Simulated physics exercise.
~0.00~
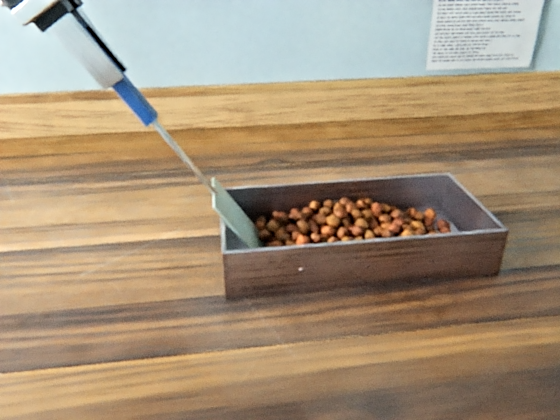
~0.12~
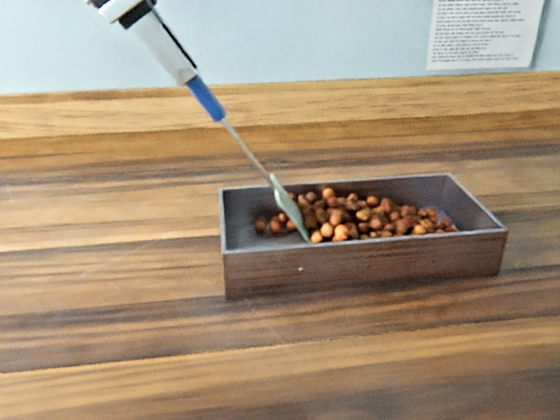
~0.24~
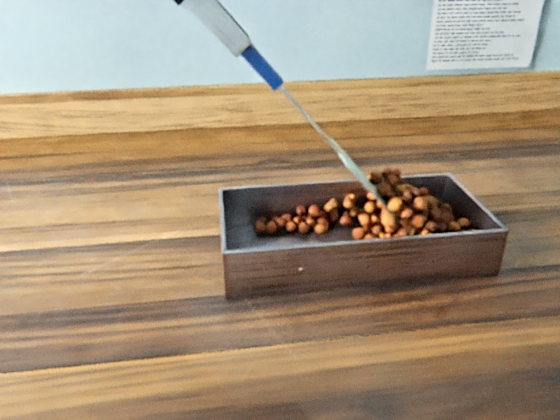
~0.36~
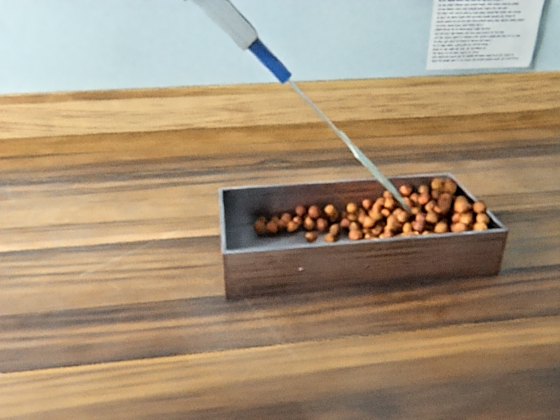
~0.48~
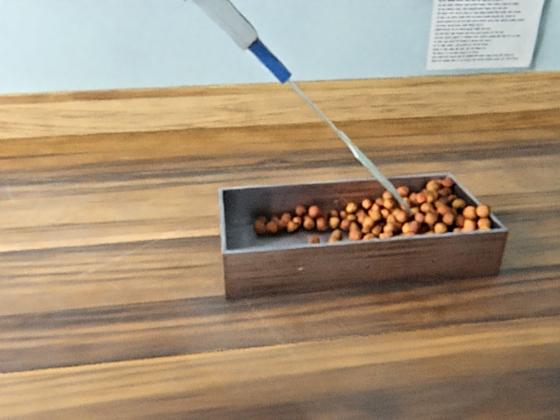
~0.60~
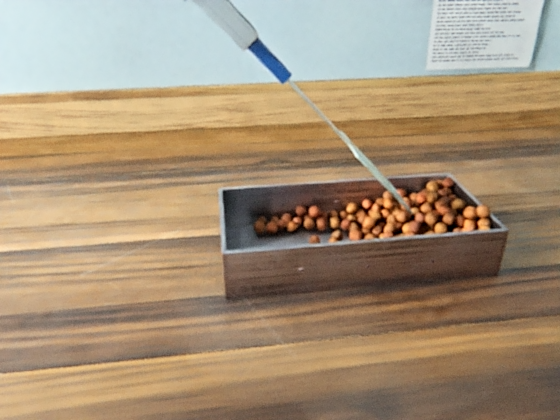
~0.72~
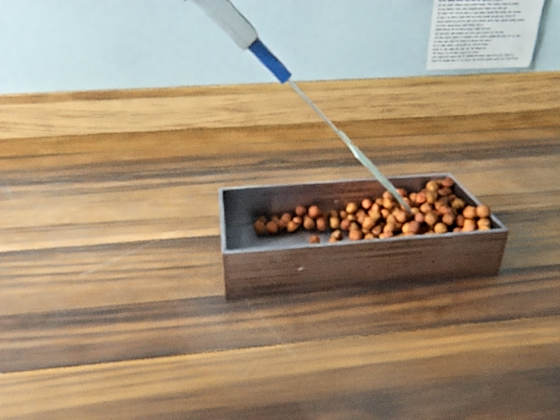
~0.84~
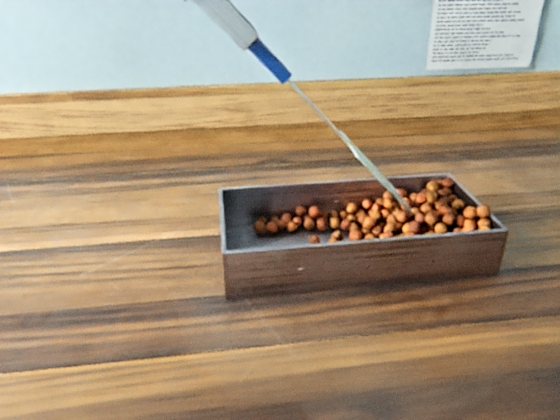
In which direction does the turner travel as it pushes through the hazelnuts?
The turner travels to the right, pushing hazelnuts toward the right end of the trough.
